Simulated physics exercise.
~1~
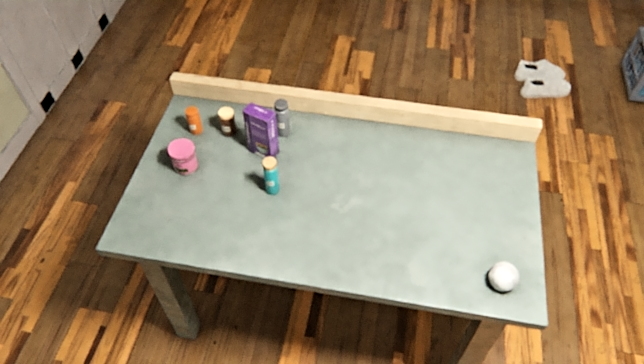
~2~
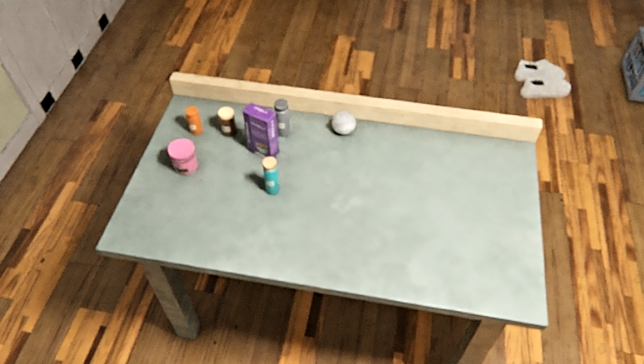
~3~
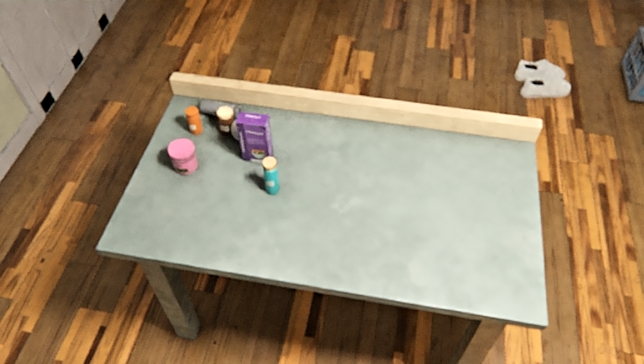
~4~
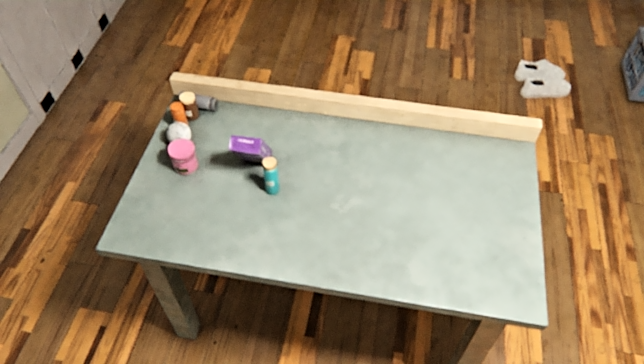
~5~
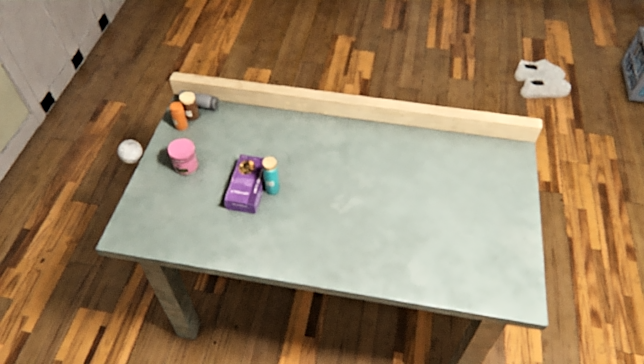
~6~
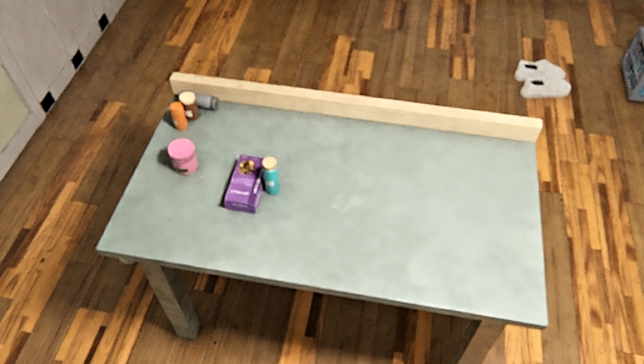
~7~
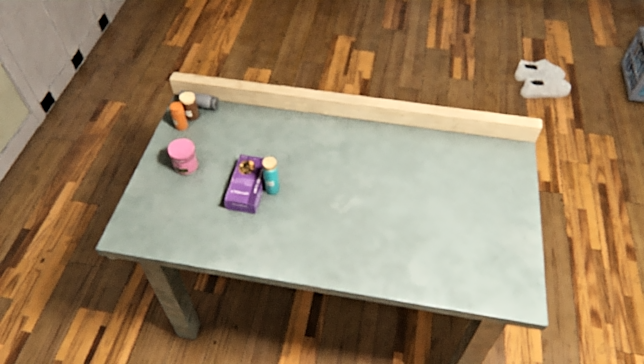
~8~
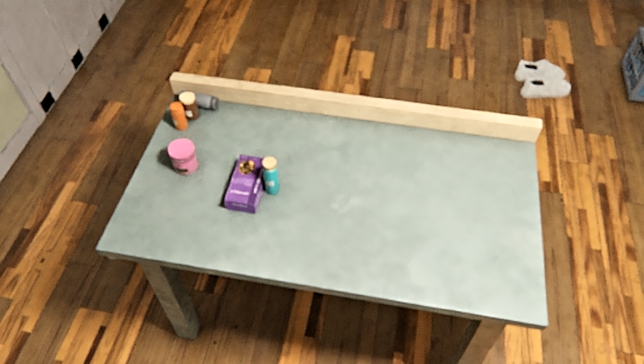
A white ball rolls to the rail along the table's far edge and heads left through the objects, tipping over the grey shaker and purple packet and shifting the brown and orange shakers left, then drops off the left edge, leaving the pink tin and turquoise shaker in place.
